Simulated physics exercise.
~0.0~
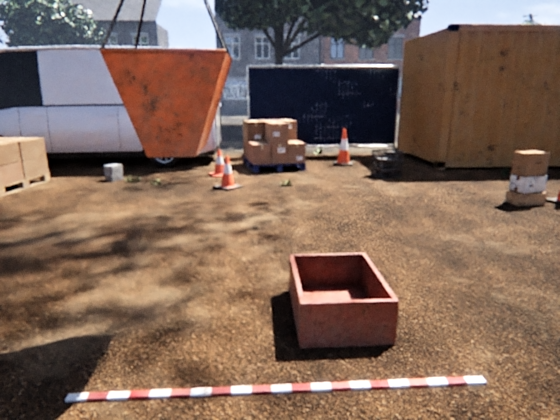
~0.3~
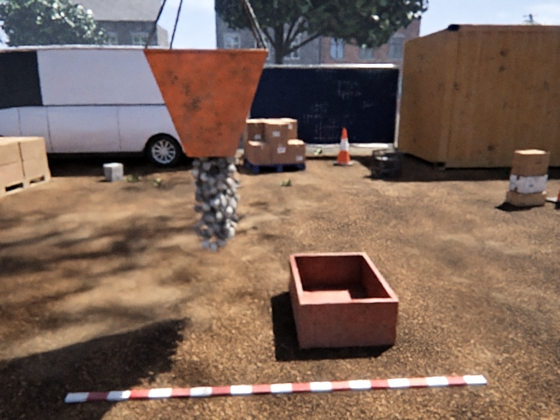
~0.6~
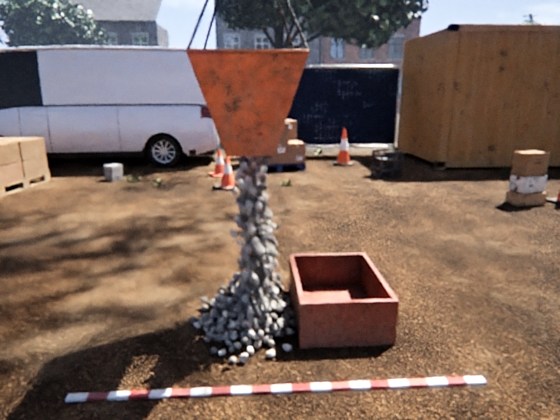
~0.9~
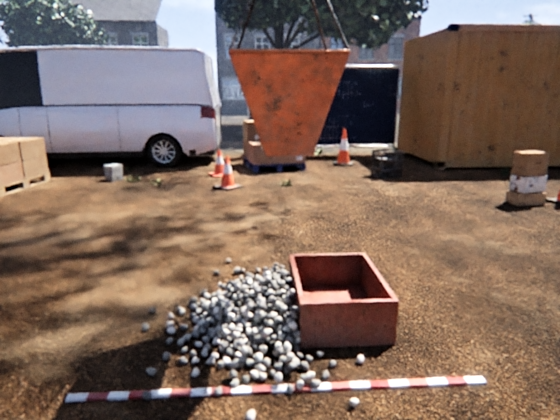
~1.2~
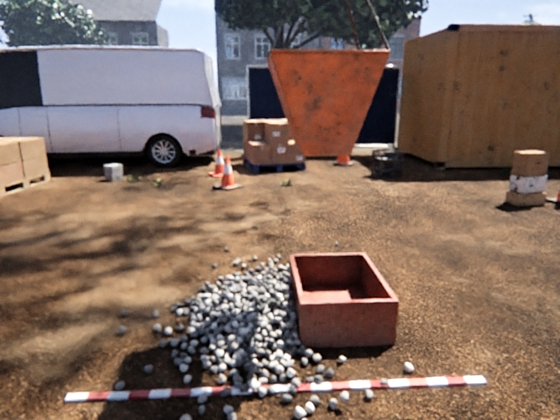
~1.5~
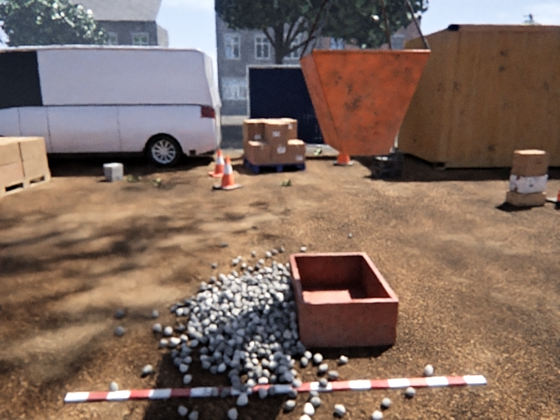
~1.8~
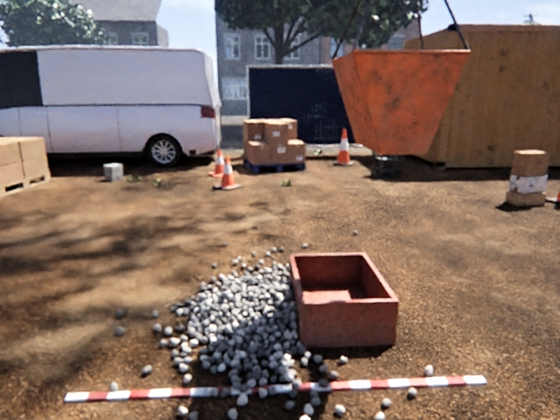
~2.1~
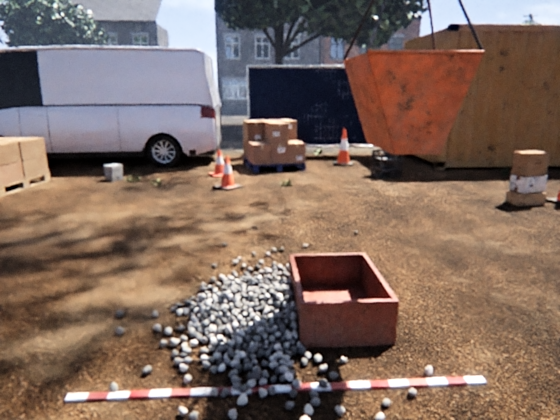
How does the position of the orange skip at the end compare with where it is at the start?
At the start the skip hangs on the left in front of the white van, and by the end it hangs on the right, partly in front of the large wooden structure.
We see an orange skip hanging from cables and moving right over a dirt yard, pouring out grey and white cobbles as it goes. They pile up against the left side of a red bin, a few scattering past the striped staff, and the bin stays empty.
